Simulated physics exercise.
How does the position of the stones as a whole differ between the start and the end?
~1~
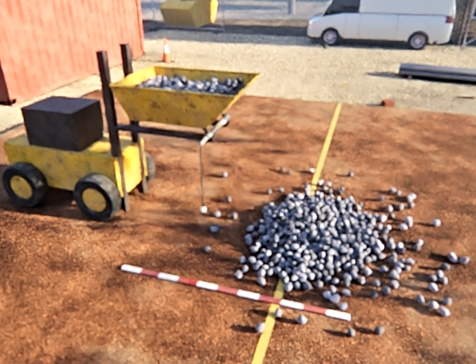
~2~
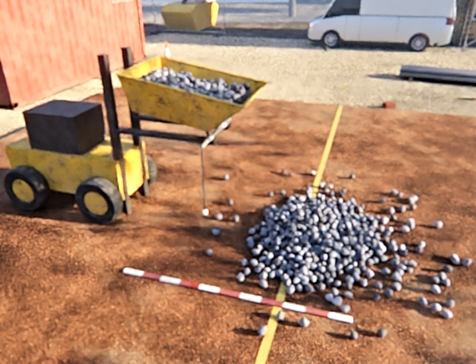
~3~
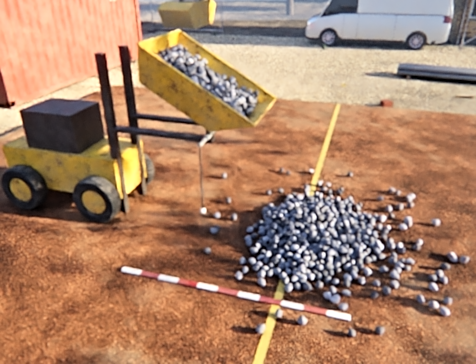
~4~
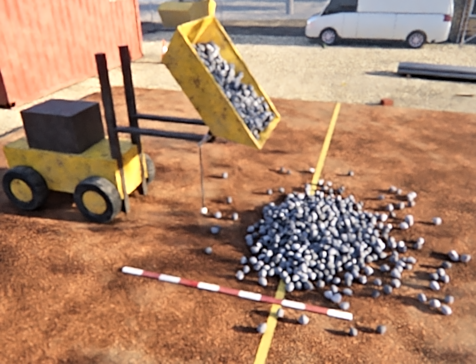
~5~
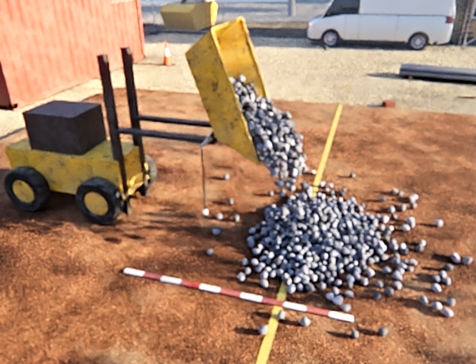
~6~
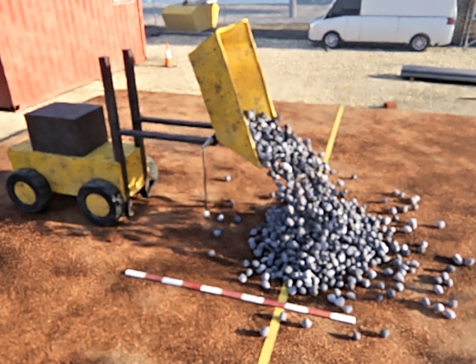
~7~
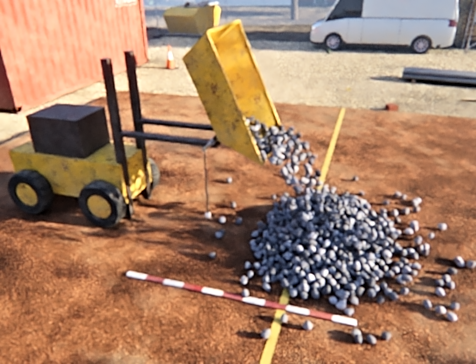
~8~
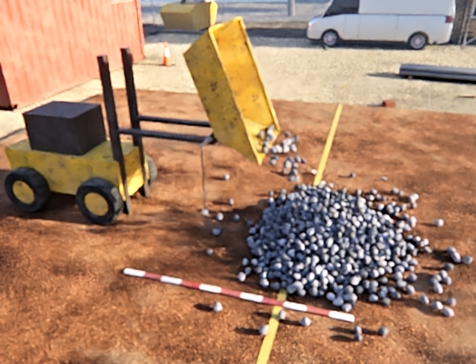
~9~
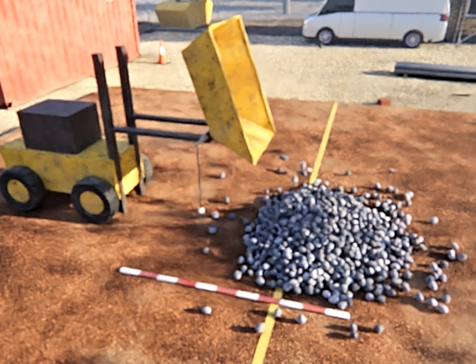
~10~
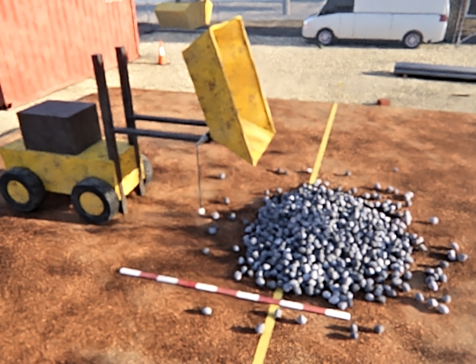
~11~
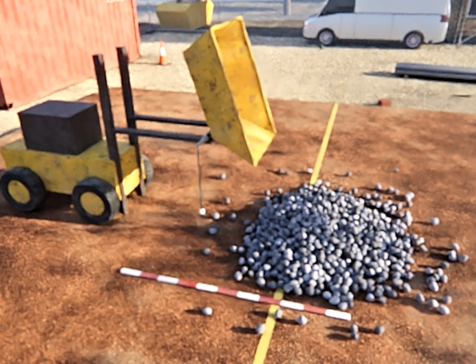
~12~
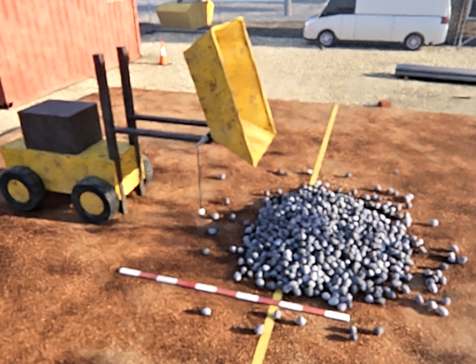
At the start the stones are split between the raised skip and the heap on the ground, while at the end they all lie on the ground in one broader heap. Taken together, they end up lower and farther to the right.
